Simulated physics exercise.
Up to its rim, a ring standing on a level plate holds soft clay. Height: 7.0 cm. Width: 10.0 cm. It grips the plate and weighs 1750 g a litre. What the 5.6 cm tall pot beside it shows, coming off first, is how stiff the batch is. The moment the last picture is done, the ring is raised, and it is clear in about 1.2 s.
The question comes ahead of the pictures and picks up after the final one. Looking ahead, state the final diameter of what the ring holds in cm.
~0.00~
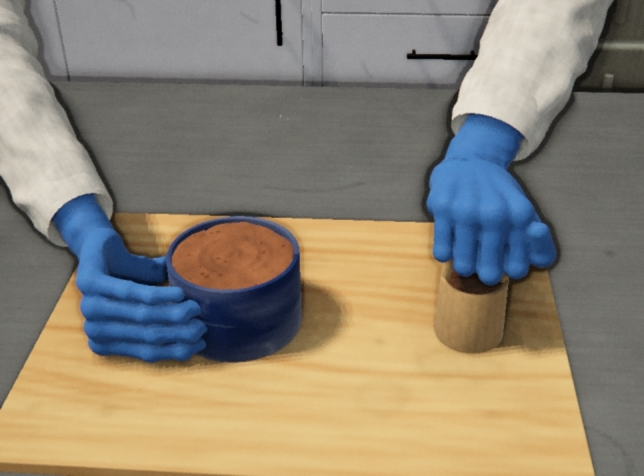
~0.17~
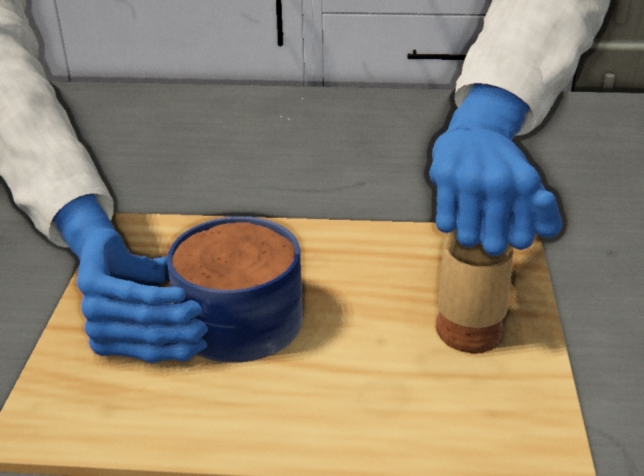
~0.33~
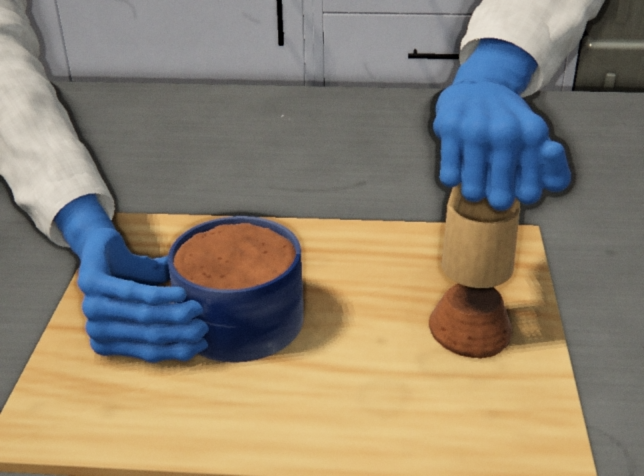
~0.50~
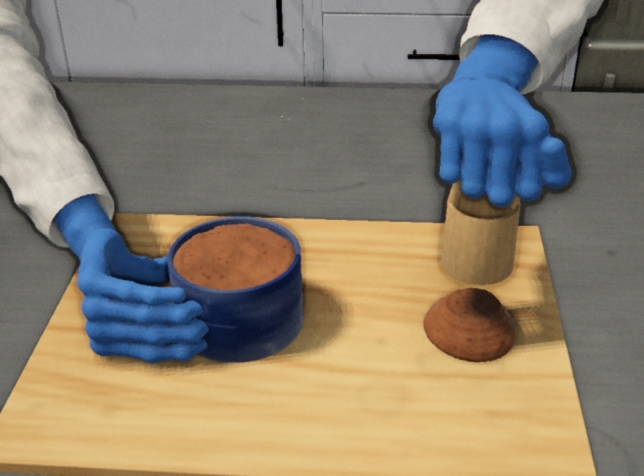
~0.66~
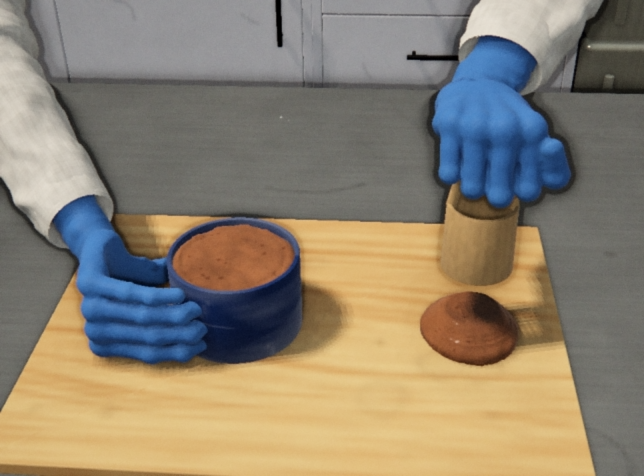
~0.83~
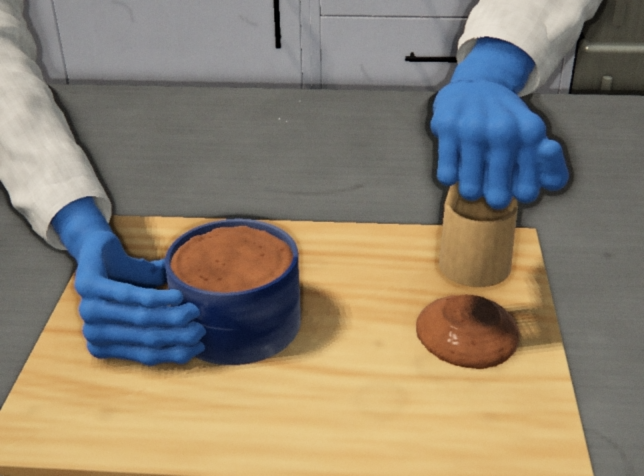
Result: Close to 21.5 cm.
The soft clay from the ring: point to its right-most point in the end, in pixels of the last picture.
Around (363, 329).
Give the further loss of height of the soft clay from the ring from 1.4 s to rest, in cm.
About 2.5 centimetres.
After 1.1 s, the ring is up 1.4 cm; the soft clay has come down 0.2 cm to 6.8 cm and is 11 cm wide.
After 1.4 s, the ring is up 4.1 cm; the soft clay has come down 1.9 cm to 5.1 cm and is 14 cm wide.
After 1.7 s, the ring is up 6.8 cm; the soft clay has come down 3.3 cm to 3.7 cm and is 17 cm wide.
After 2.1 s, the ring is clear; the soft clay has come down 4.0 cm to 3.0 cm and is 18 cm wide.
After 5.8 s, at rest, the ring is clear; the soft clay has come down 4.6 cm to 2.4 cm and is 22 cm wide.
